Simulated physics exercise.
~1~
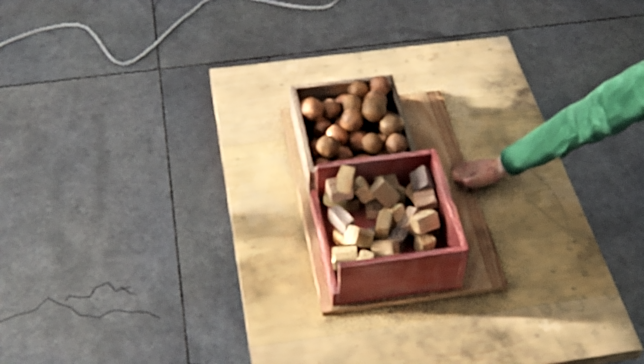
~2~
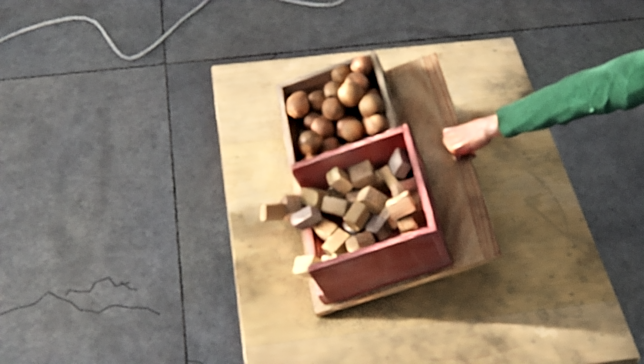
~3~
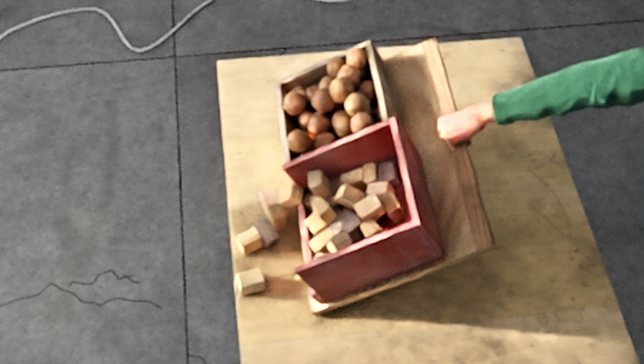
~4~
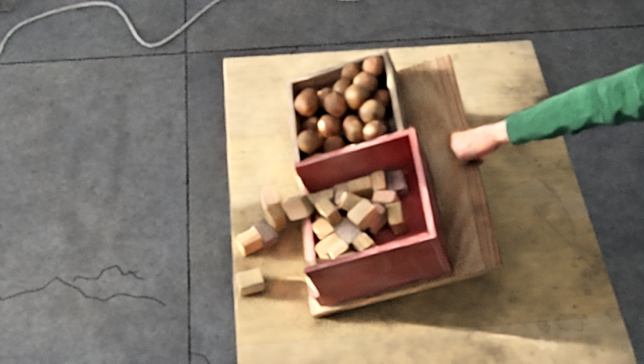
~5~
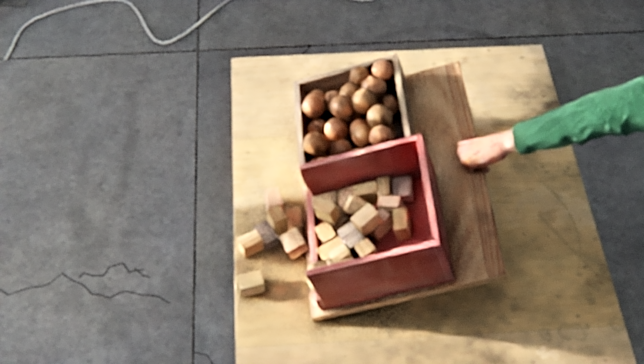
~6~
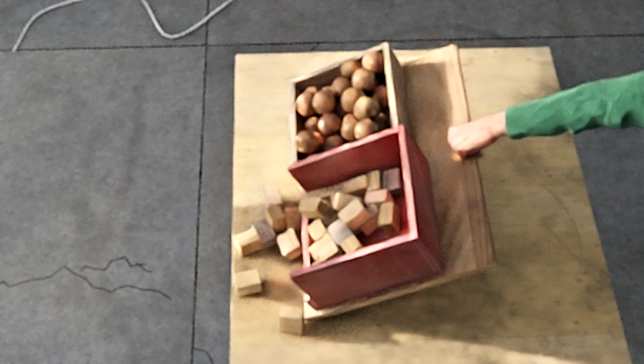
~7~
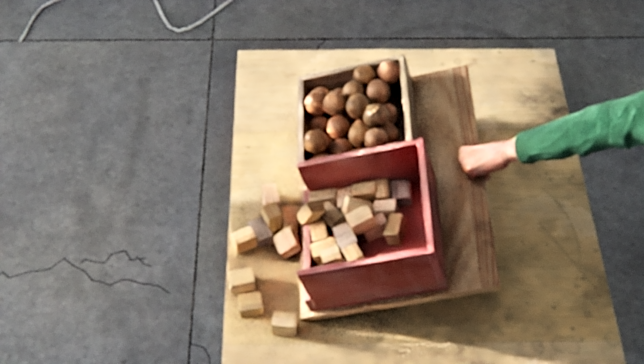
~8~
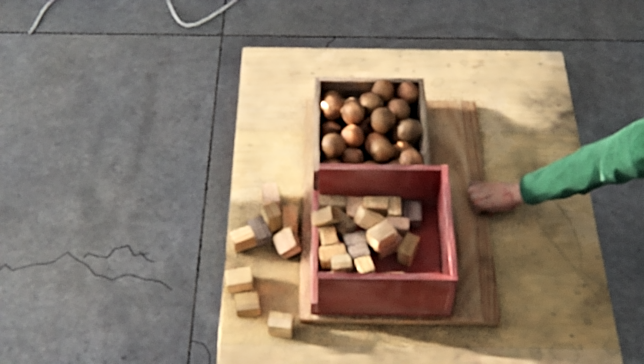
To begin with, a red box of timber offcuts and a wooden box of onions sit on a plywood board on a table, with a green-sleeved hand at the board's right edge. The board tilts up toward the left, and several offcuts spill over the red box's low left wall onto the table. It eases partway down, then rises steeply again, and a few more blocks tumble out. Finally the board is lowered flat, leaving a scatter of offcuts to the left, most still in the red box, and the onions all in theirs.
